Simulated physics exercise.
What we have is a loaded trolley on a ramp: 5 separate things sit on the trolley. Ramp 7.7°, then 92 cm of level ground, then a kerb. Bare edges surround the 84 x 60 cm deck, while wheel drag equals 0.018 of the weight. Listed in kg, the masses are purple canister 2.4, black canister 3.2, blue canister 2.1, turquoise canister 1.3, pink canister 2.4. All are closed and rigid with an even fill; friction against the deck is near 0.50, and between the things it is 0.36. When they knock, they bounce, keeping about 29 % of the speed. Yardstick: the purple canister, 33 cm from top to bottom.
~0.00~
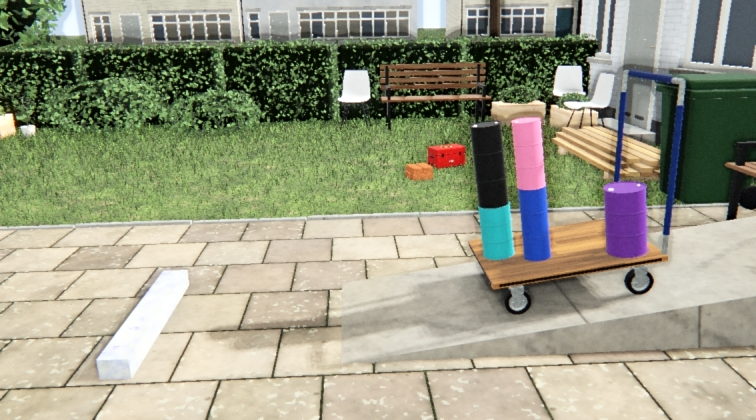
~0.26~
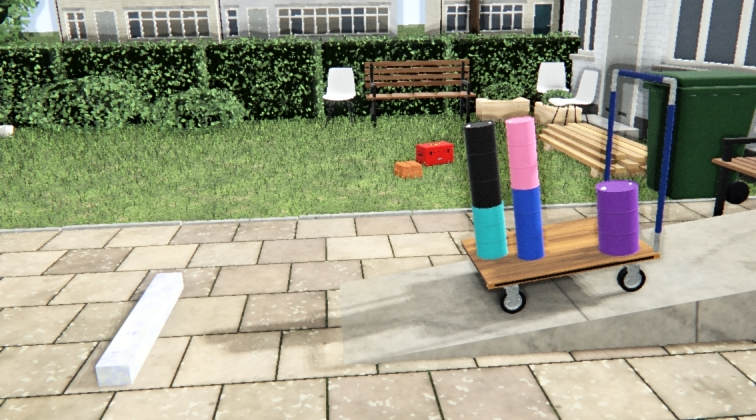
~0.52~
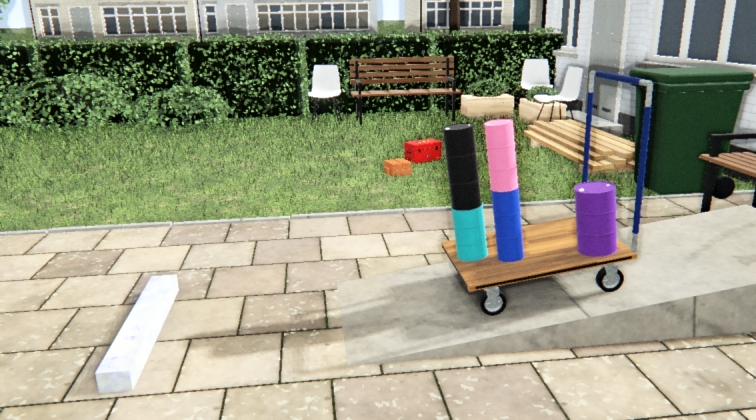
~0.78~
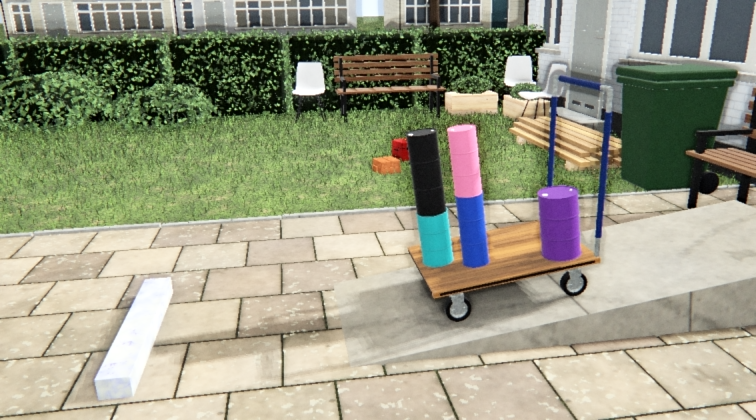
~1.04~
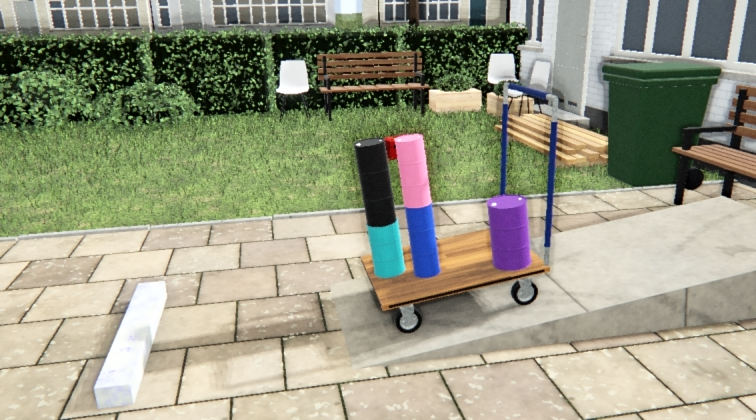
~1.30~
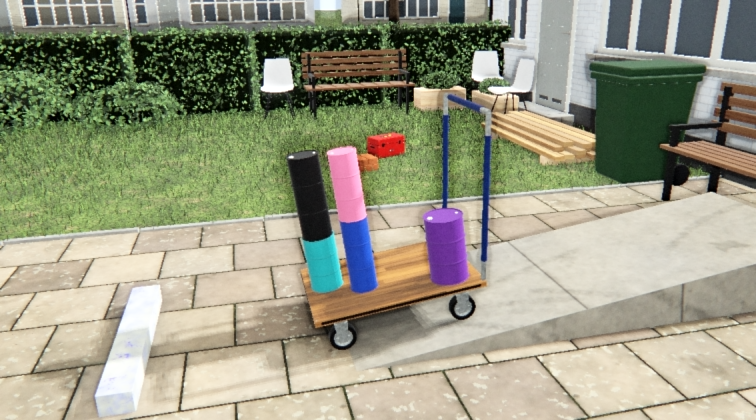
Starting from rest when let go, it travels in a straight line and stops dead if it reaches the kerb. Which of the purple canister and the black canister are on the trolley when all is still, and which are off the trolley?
The purple canister stays put up top, the black canister ends up below.
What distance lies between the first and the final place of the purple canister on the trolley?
Net distance near 20 cm.
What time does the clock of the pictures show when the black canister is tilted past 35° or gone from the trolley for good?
I'd say around the 1.9 s mark.
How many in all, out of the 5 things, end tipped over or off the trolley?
It adds up to 4.
By 2.00 s, trolley at the kerb; black canister now off the trolley; purple canister 16 cm from its spot near (243, 283); pink canister rocked 21° off its seat.
By 2.30 s, trolley at the kerb; blue canister, turquoise canister and pink canister now off the trolley; purple canister 21 cm from its spot near (232, 284).
By 2.60 s, trolley at the kerb; purple canister 21 cm from its spot near (232, 284).
When it is over (3.2 s), off the trolley, black canister, blue canister, turquoise canister and pink canister; not toppled but over 10 cm from the start, purple canister. End places, in pixels of the last picture, purple canister near (232, 284).
